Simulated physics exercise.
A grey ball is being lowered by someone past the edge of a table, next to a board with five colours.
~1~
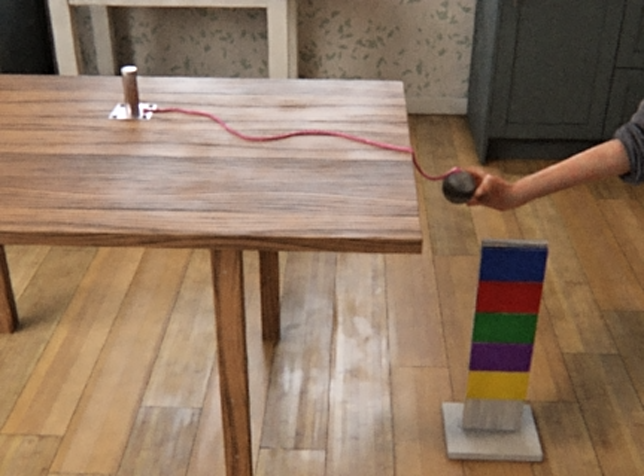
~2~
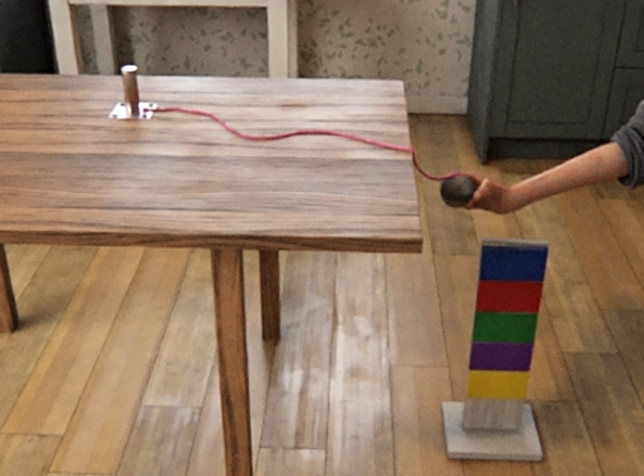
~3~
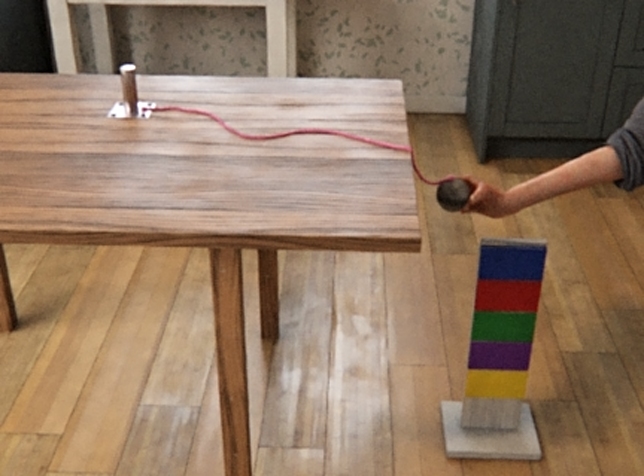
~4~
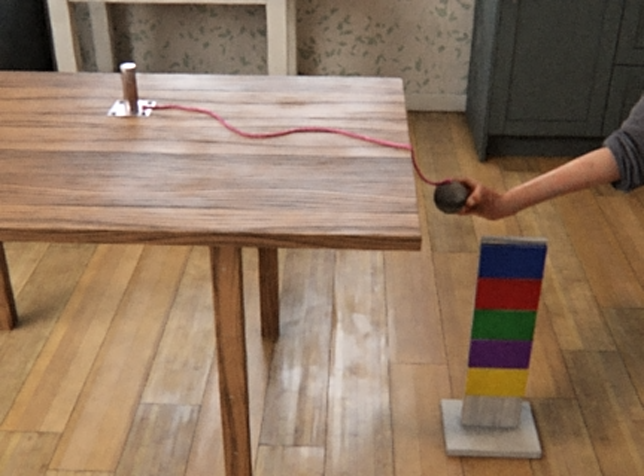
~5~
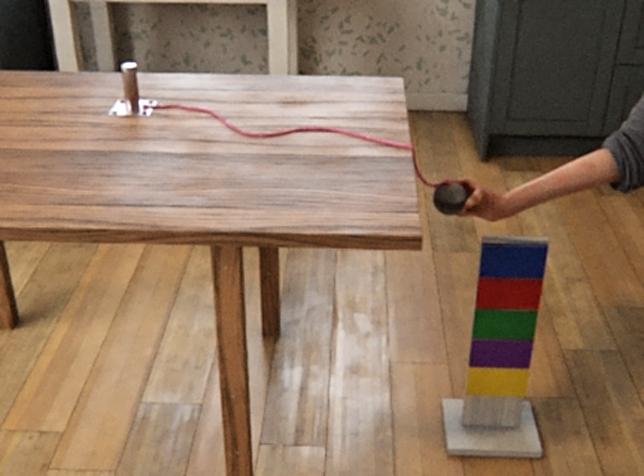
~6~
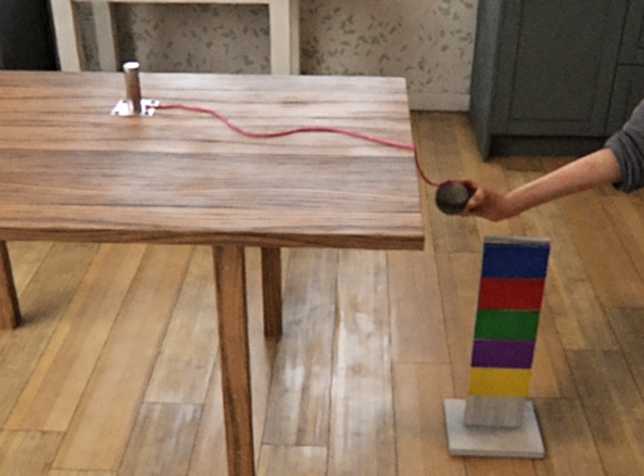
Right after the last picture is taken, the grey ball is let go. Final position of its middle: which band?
Band: Blue.
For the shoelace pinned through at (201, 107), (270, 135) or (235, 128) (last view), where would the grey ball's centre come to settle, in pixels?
Try 1: (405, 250); try 2: (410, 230); try 3: (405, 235).
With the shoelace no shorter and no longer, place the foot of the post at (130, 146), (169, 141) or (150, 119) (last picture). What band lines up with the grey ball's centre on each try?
Taking each post in turn, it's red, then green, then red.
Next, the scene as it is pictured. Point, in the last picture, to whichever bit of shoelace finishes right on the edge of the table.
Roughly (373, 139).
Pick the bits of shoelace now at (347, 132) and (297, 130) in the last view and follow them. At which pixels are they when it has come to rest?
First point (384, 134), second point (332, 128).
Early on, ball near (387, 245); level with blue.
Midway, ball near (420, 251); level with blue.
Finally, ball near (405, 250); level with blue. Its centre hangs level with the blue band.
